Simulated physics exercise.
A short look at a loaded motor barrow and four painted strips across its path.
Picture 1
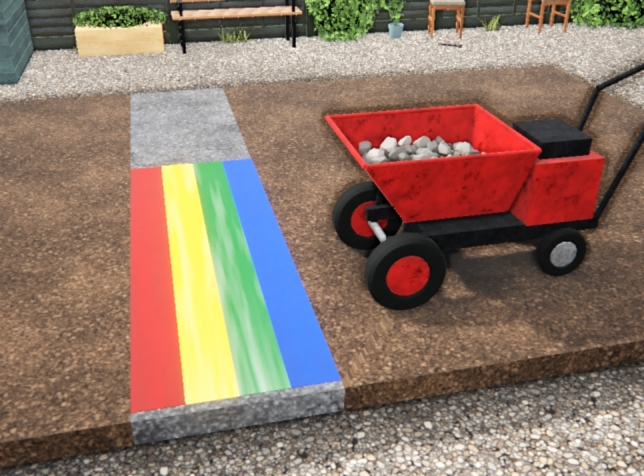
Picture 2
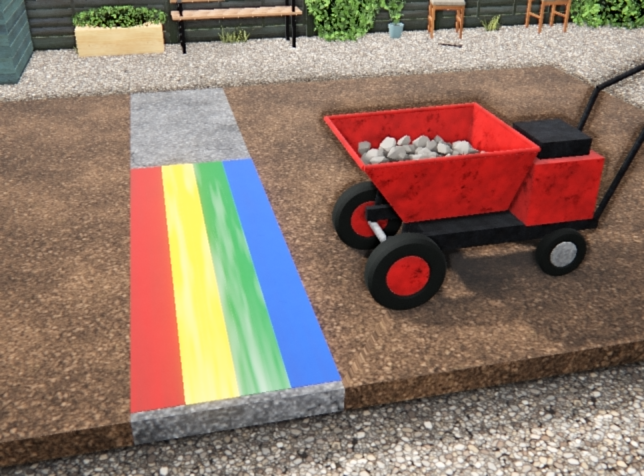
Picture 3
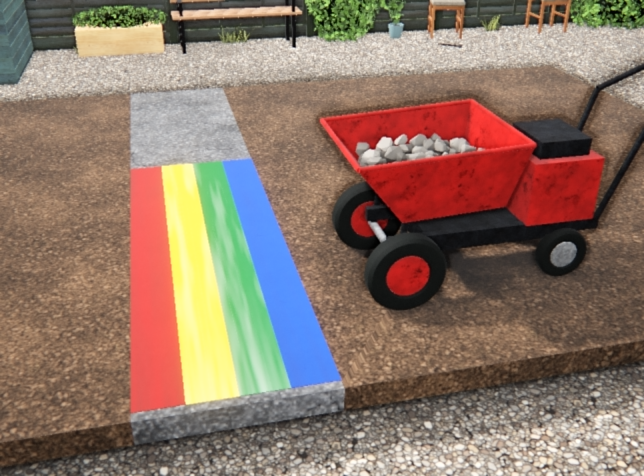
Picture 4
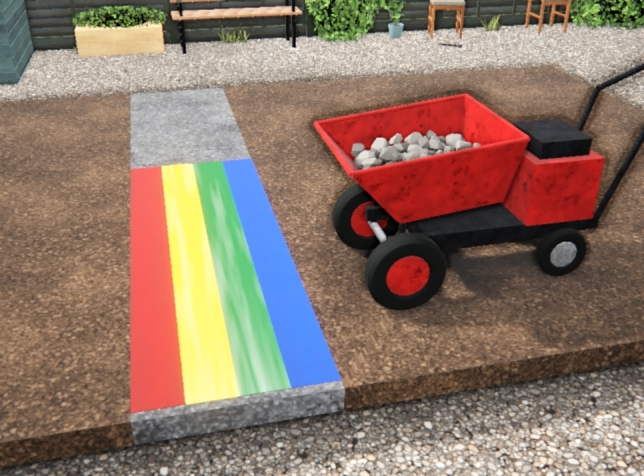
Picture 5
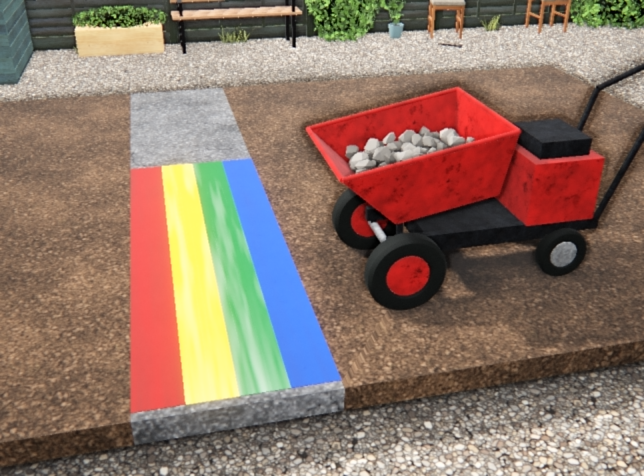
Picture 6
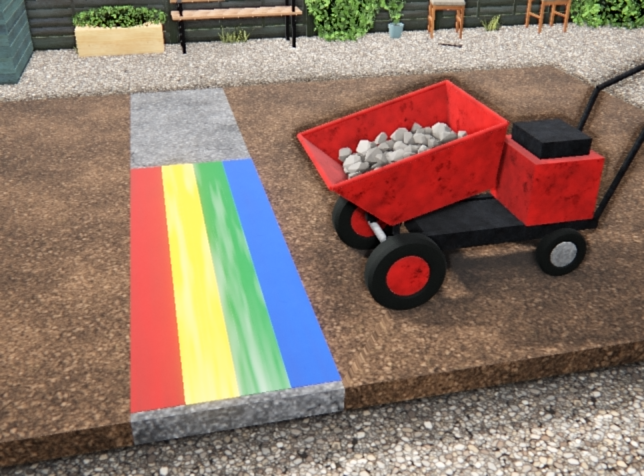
A red motor barrow loaded with broken stones slowly tilts its skip toward the left.
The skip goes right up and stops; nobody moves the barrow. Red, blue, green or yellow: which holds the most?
The green one gets the largest share.
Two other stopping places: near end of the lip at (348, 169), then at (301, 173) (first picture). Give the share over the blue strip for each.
About 0 and 0 per cent.
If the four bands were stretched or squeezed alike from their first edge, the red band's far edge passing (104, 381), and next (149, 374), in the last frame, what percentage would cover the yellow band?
In turn 20 and 30 in a hundred.
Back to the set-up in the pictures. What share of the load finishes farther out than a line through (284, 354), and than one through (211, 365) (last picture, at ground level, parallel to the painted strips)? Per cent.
The first gives 80 %, the second 30 %.
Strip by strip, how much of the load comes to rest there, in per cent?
Blue strip near 10; green strip near 40; yellow strip near 25; red strip near 10.
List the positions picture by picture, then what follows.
In the first picture, lip of the skip near (366, 167), level; top of the load near (427, 156), broken stones; blue strip near (303, 347); green strip near (256, 354); yellow strip near (207, 361); red strip near (157, 369).
In the second picture, lip of the skip near (364, 168), level; top of the load near (436, 159).
In the third picture, lip of the skip near (359, 170), tipped barely; top of the load near (432, 157).
In the fourth picture, lip of the skip near (352, 175), tipped a little; top of the load near (449, 152).
In the fifth picture, lip of the skip near (342, 181), tipped a little; top of the load near (442, 148).
In the sixth picture, lip of the skip near (332, 188), tipped clearly; top of the load near (444, 151); blue strip near (303, 347); green strip near (256, 354); yellow strip near (207, 361); red strip near (157, 369).
Shortly afterwards, skip tipped steeply; the whole lot in the skip.
Next, skip tipped right over; all but a few in the skip; only a few over the blue strip; a little over the green strip.
Some moments later, skip tipped right over; near a quarter in the skip; only a few over the blue strip; near a third over the green strip; near a quarter over the yellow strip; a little over the red strip; only a few off the paint.
In the end, skip tipped right over; a little in the skip; a little over the blue strip; near a third over the green strip; near a quarter over the yellow strip; a little over the red strip; only a few off the paint.
